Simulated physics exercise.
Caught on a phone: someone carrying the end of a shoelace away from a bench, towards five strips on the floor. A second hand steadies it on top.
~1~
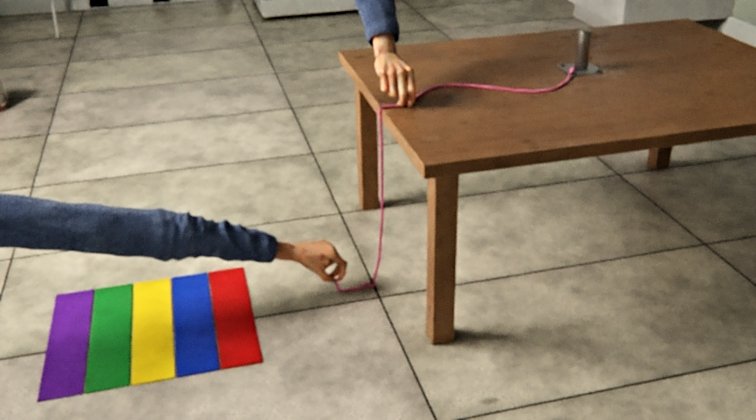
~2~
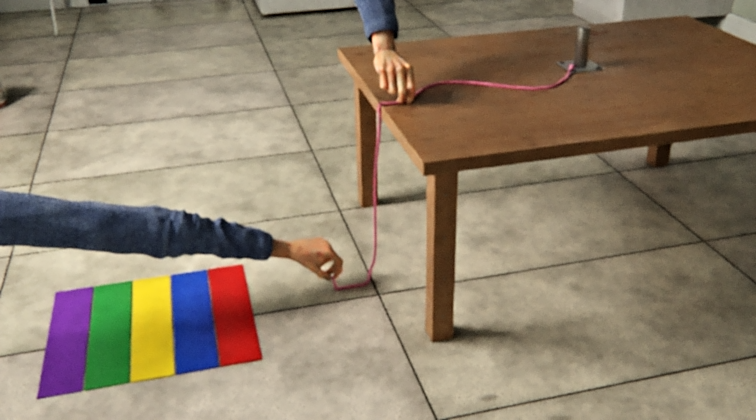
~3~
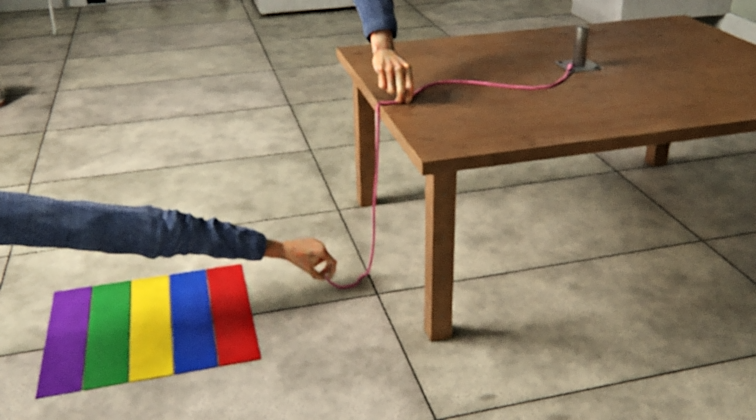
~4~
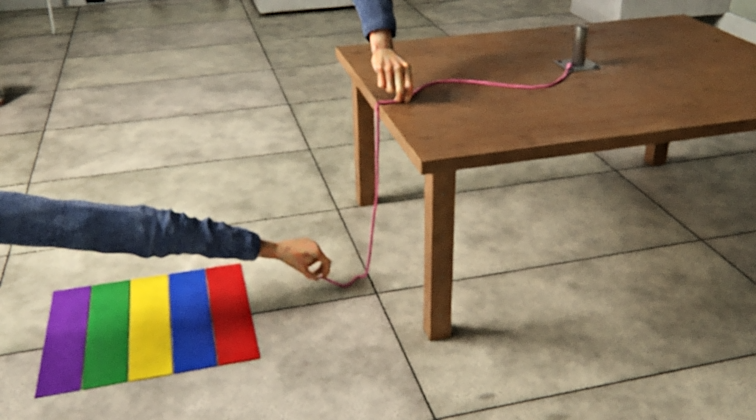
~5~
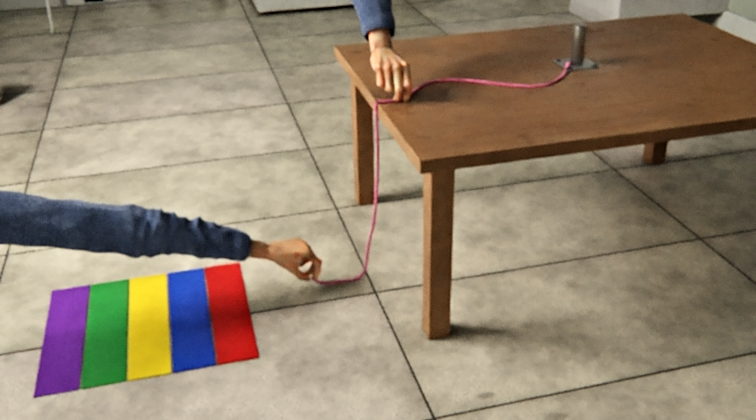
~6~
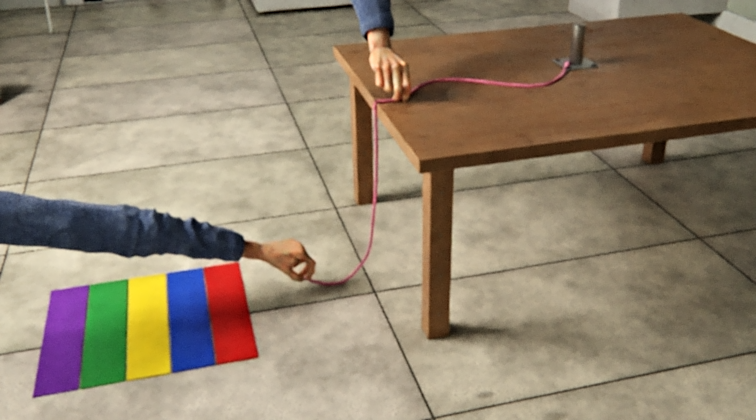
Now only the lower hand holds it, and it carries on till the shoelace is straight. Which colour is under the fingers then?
It halts on the yellow strip.
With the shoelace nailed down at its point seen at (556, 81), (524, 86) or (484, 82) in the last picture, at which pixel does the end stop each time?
In that order: (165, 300), (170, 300) and (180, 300).
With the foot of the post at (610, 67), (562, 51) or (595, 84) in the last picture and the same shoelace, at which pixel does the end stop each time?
About (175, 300), (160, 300) and (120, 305).
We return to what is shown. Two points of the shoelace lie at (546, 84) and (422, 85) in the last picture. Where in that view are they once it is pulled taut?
At (507, 74), then (390, 93).
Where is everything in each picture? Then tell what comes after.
End (337, 279); red (239, 346); blue (196, 353); yellow (153, 360); green (108, 368); purple (63, 376), in the first frame.
End (333, 276); shoelace through (565, 79) (504, 86) (427, 88) (380, 117) (375, 196) (374, 262), in the second frame.
End (326, 277), in the third frame.
End (320, 277); shoelace through (563, 77) (501, 85) (425, 86) (378, 116) (376, 194) (369, 262), in the fourth frame.
End (311, 277), in the fifth frame.
End (305, 278); shoelace through (561, 76) (499, 84) (423, 85) (376, 115) (376, 194) (364, 261), in the sixth frame.
Soon after, end near (223, 291); over red.
Then, end near (171, 299); over blue.
At full stretch, end near (139, 304); over yellow. Over yellow.
